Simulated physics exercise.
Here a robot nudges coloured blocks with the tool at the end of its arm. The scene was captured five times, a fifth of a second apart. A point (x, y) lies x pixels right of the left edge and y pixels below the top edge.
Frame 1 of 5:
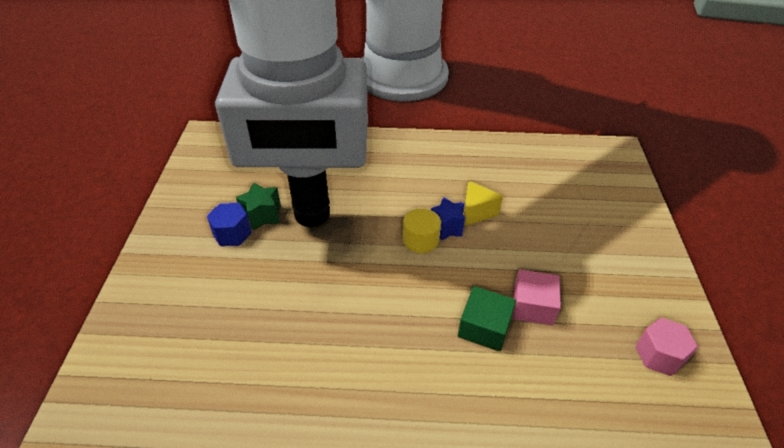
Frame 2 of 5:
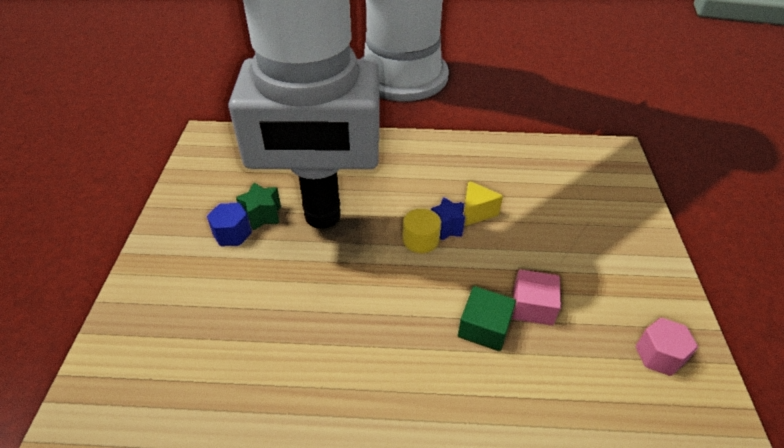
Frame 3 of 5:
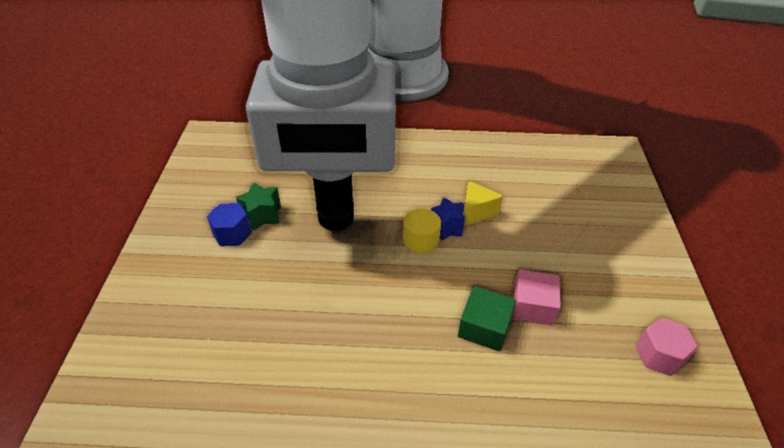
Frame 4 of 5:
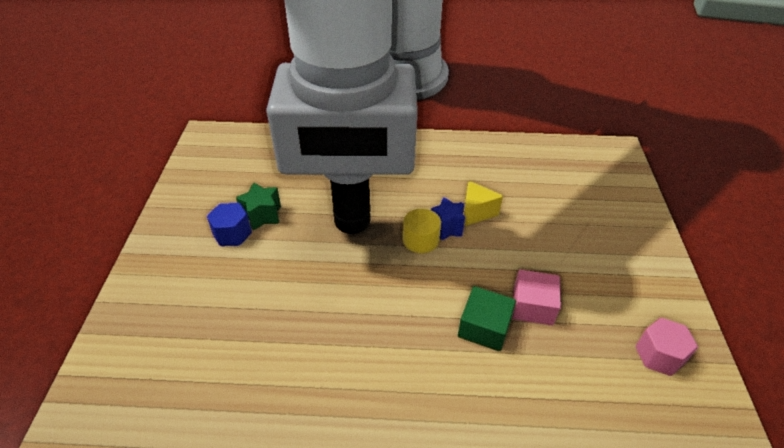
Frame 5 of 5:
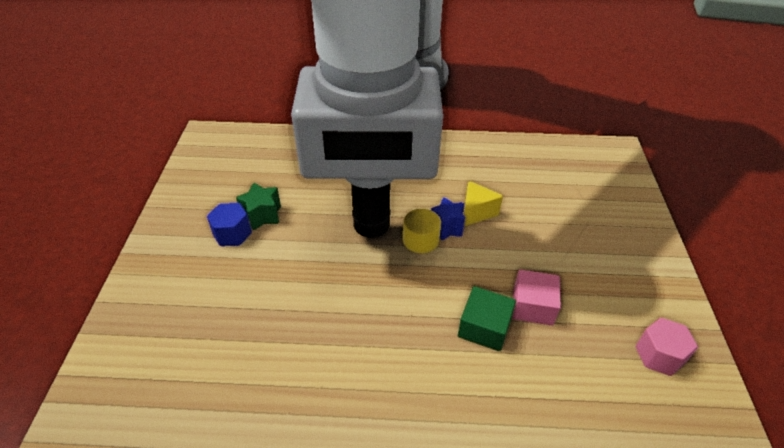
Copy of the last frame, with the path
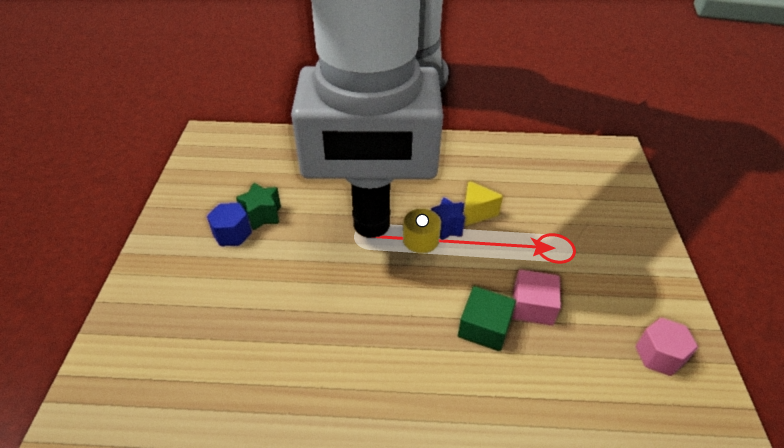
A robot arm with a black tool tip slides steadily right across a wooden board, moving away from a green star and blue block and drawing close to a yellow cylinder, while all the coloured blocks stay still.
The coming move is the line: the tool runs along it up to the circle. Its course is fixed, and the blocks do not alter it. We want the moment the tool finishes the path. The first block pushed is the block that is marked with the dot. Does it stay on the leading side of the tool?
Still in front.
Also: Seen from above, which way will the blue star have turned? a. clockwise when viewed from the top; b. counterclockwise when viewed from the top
Answer: B.
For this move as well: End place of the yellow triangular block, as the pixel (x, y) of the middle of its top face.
Its top centre lands on (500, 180).
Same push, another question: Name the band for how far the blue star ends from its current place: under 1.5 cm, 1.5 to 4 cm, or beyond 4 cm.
Travel: Beyond 4 cm.
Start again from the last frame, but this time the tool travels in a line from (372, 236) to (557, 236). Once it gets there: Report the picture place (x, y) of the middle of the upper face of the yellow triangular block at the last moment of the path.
The answer is (506, 179).
Path on the board, from (372, 236) to (556, 248); the dot is on the yellow cylinder.
On the path given first. One third of the way, tool at (434, 230); yellow cylinder at (472, 224); blue star at (482, 203), turned 35° anticlockwise; yellow triangular block at (498, 186), turned 35° anticlockwise.
Two thirds of the way, tool at (497, 234); yellow cylinder at (537, 231); blue star at (509, 204), turned 95° anticlockwise; yellow triangular block at (500, 180), turned 70° anticlockwise.
At the end, tool at (559, 238); yellow cylinder at (601, 239); blue star at (522, 204), turned 135° anticlockwise; yellow triangular block at (500, 180), turned 70° anticlockwise; pink four-sided block in place.
